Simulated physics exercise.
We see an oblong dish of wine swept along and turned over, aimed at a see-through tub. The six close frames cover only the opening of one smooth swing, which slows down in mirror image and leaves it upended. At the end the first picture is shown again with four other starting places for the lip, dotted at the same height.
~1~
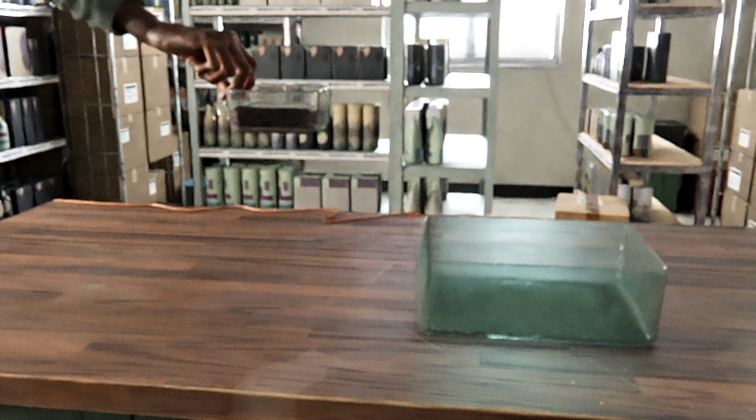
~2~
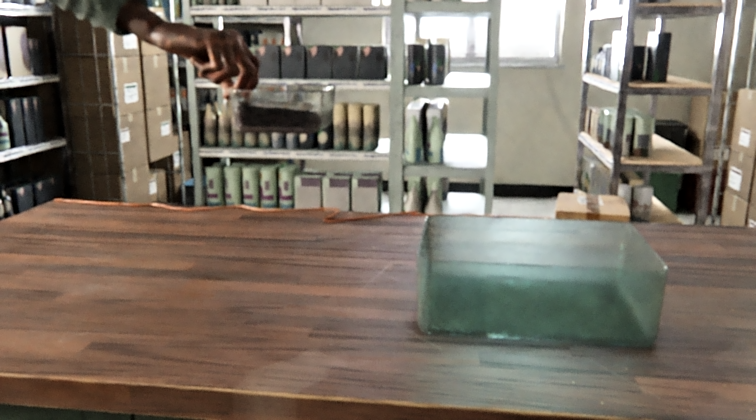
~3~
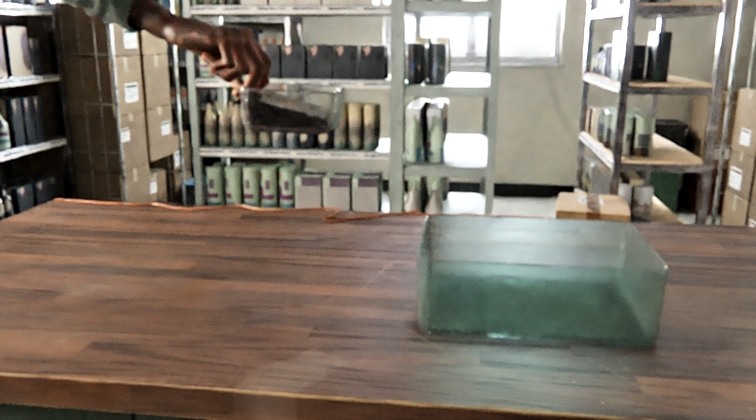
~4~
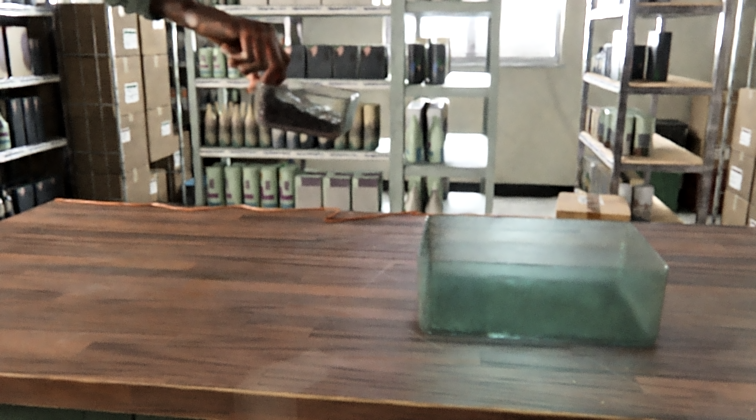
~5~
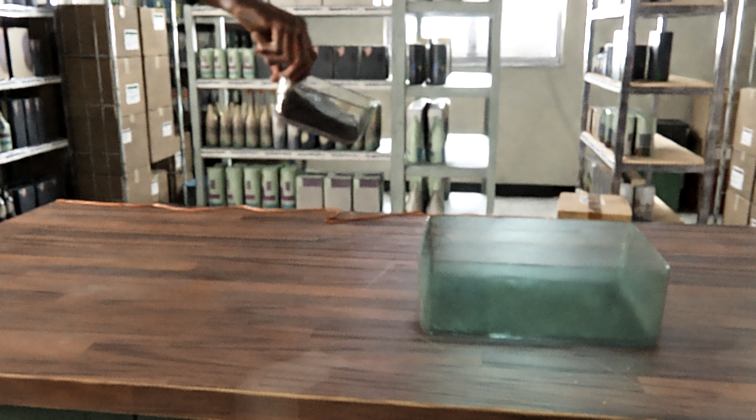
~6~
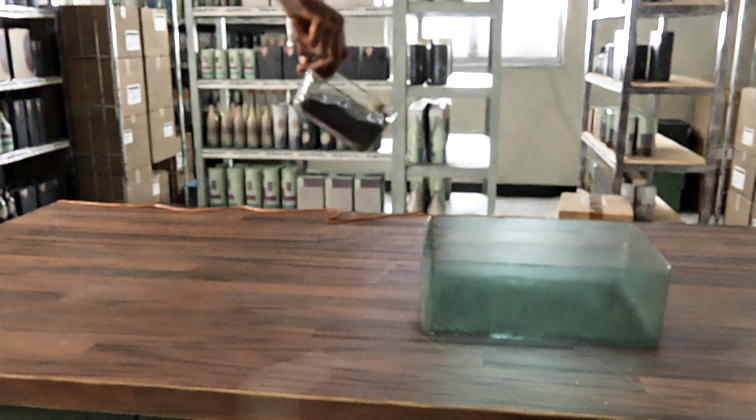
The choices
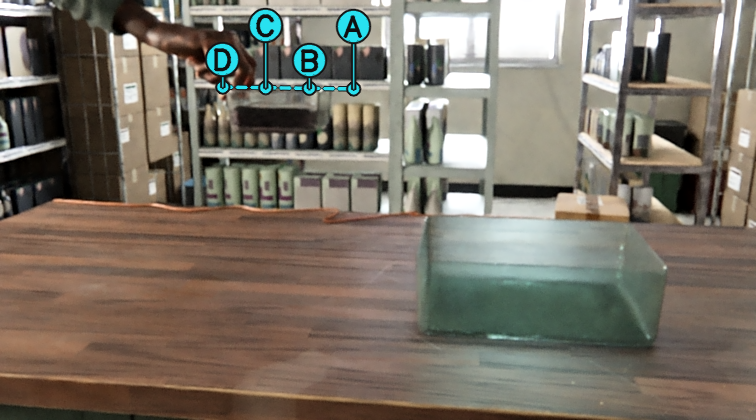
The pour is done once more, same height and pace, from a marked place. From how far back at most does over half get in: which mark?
Choose C.
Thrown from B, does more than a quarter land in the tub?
Yes, it does.
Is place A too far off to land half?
No, that is safe.
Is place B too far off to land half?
No.
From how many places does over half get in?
Three.
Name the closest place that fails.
That is place D.
In cyan, A at (353, 88); B at (309, 88); C at (265, 87); D at (222, 87).
For place A, about 89 % lands in the tub, 3 % falls short and 8 % goes beside or beyond.
For place B, about 87 % lands in the tub, 7 % falls short and 7 % goes beside or beyond.
For place C, about 72 % lands in the tub, 22 % falls short and 6 % goes beside or beyond.
For place D, about 15 % lands in the tub, 83 % falls short and 3 % goes beside or beyond.
